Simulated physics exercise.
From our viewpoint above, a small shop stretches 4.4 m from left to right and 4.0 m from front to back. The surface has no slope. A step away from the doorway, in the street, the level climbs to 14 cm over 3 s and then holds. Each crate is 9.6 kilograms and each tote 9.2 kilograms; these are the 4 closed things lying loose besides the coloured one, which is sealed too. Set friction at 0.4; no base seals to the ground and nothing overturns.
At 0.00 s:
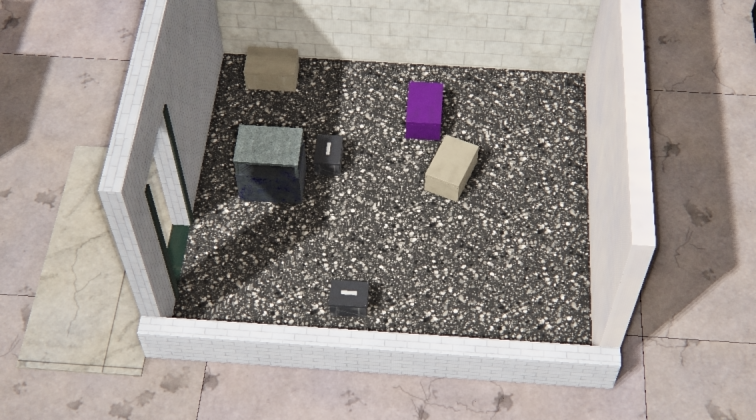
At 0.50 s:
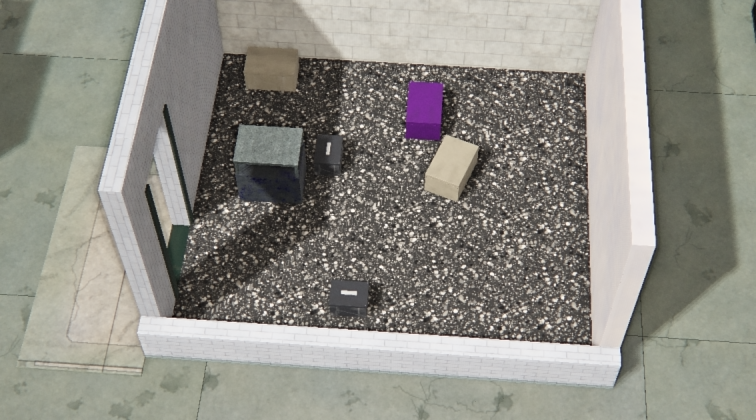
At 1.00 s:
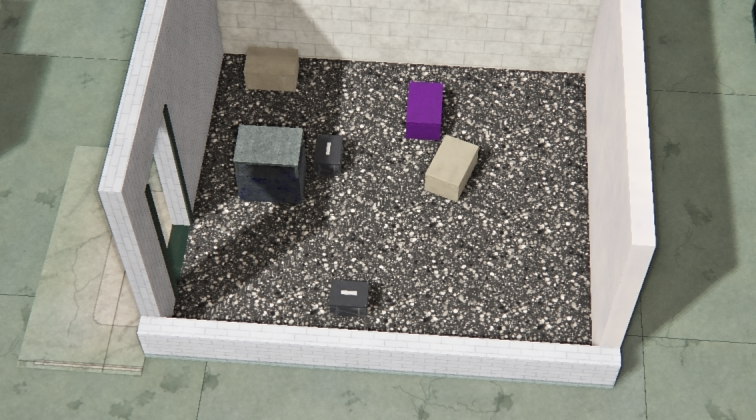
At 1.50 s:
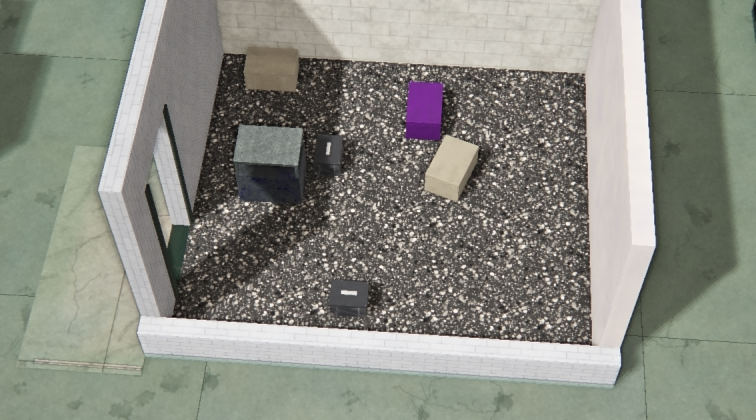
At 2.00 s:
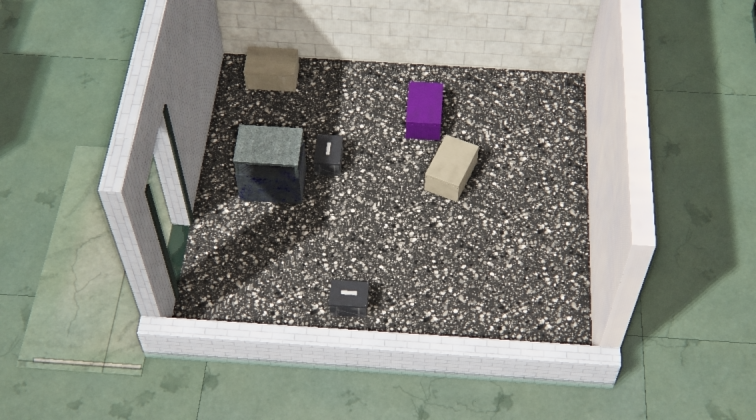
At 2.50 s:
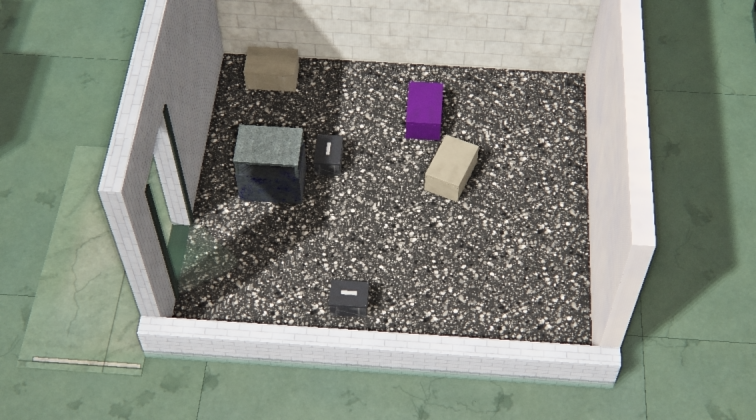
Greenish water spreads across the paving outside, then enters the left doorway as the boxes stay still.
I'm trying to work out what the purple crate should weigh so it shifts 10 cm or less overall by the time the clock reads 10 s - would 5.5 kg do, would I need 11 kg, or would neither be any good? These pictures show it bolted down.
Looks to me like the light option works.
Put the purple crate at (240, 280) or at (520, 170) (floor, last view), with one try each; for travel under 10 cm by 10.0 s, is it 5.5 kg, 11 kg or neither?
Well, first neither mass is sufficient, and next the light mass is sufficient.
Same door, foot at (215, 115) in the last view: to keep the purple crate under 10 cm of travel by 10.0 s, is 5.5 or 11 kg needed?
Lab note: Both masses insufficient.
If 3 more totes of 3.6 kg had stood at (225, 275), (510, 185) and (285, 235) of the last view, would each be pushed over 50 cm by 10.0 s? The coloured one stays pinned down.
In that order: More, under, over.
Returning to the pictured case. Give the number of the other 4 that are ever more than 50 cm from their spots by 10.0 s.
The answer here is 0.
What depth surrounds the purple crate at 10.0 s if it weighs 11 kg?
1 cm, roughly.
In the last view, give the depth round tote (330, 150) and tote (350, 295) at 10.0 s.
Some 1 cm at the first, some 4 cm at the second.
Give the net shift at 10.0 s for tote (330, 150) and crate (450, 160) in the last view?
0 cm and 0 cm respectively.
After 3.5 s the purple crate would be 0 cm from its start with 5.5 kg and 0 cm from its start with 11 kg; 0 cm of water round it then.
After 4.5 s the purple crate would be 0 cm from its start with 5.5 kg and 0 cm from its start with 11 kg; 0 cm of water round it then.
After 7.0 s the purple crate would be 0 cm from its start with 5.5 kg and 0 cm from its start with 11 kg; 1 cm of water round it then.
After 10.0 s the purple crate would be 0 cm from its start with 5.5 kg and 0 cm from its start with 11 kg; 1 cm of water round it then.
